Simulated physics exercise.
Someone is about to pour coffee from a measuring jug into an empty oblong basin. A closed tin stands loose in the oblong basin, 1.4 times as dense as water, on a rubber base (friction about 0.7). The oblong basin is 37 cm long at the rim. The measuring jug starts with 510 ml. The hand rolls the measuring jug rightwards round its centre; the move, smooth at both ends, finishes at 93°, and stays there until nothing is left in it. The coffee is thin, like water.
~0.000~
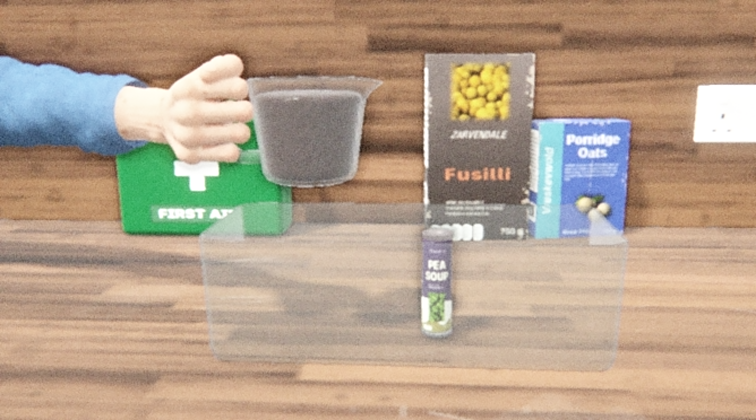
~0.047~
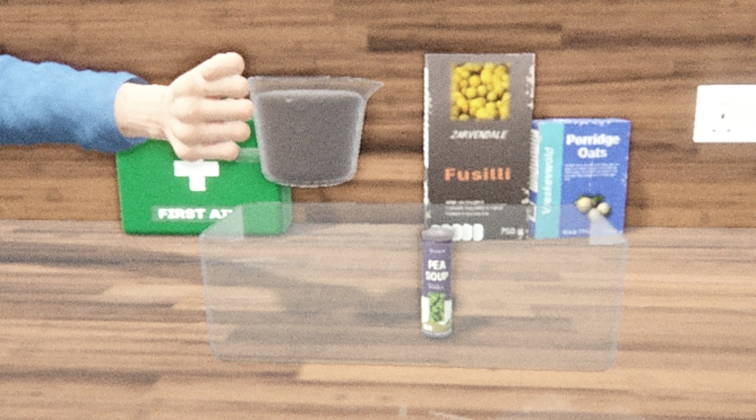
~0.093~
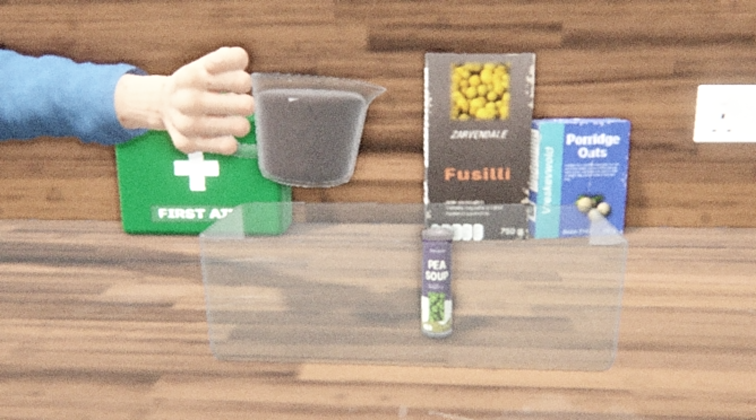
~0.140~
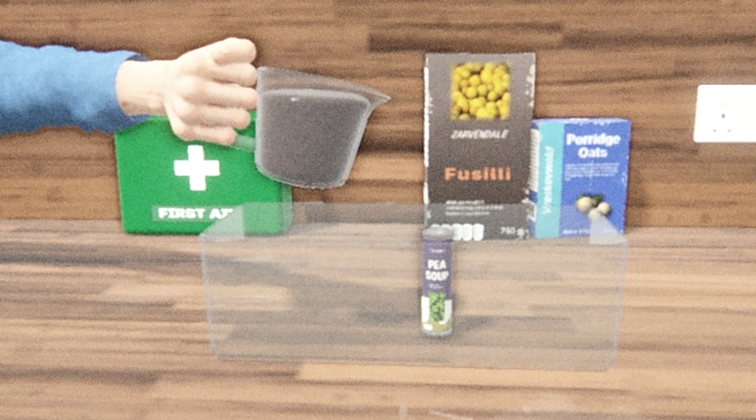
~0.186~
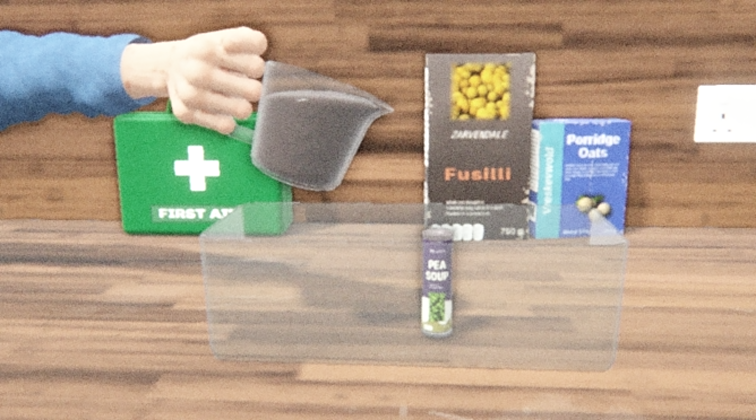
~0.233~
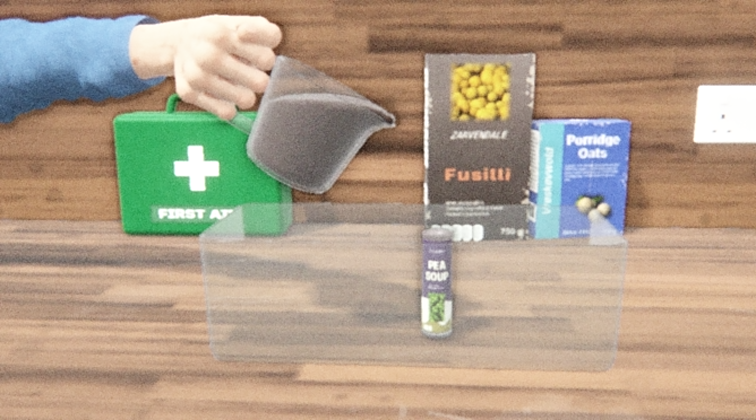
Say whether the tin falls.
It falls.
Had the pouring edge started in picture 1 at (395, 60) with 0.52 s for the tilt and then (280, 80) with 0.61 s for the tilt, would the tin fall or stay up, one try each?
First it falls; then it stays up.
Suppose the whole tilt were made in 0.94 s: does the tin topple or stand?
The tin goes over.
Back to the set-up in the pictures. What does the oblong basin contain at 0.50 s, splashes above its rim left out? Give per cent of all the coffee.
About 30 per cent.
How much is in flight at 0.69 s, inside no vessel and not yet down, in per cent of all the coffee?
Near 7 in a hundred.
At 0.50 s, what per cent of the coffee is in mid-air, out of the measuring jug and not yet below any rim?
Near 20 in a hundred.
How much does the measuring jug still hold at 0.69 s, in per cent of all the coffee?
About 12 per cent.
By 0.50 s the tilt is 85° and 50 per cent is still to pour; the tin stands where it began.
By 0.69 s the tilt is 93° and 13 per cent is still to pour; the tin leans 11°.
By 0.89 s the tilt is 93° and 3 per cent is still to pour; the tin lies on its side.
By 1.11 s the tilt is 93° and 1 per cent is still to pour; the tin lies on its side.
At rest the tin lies on its side.
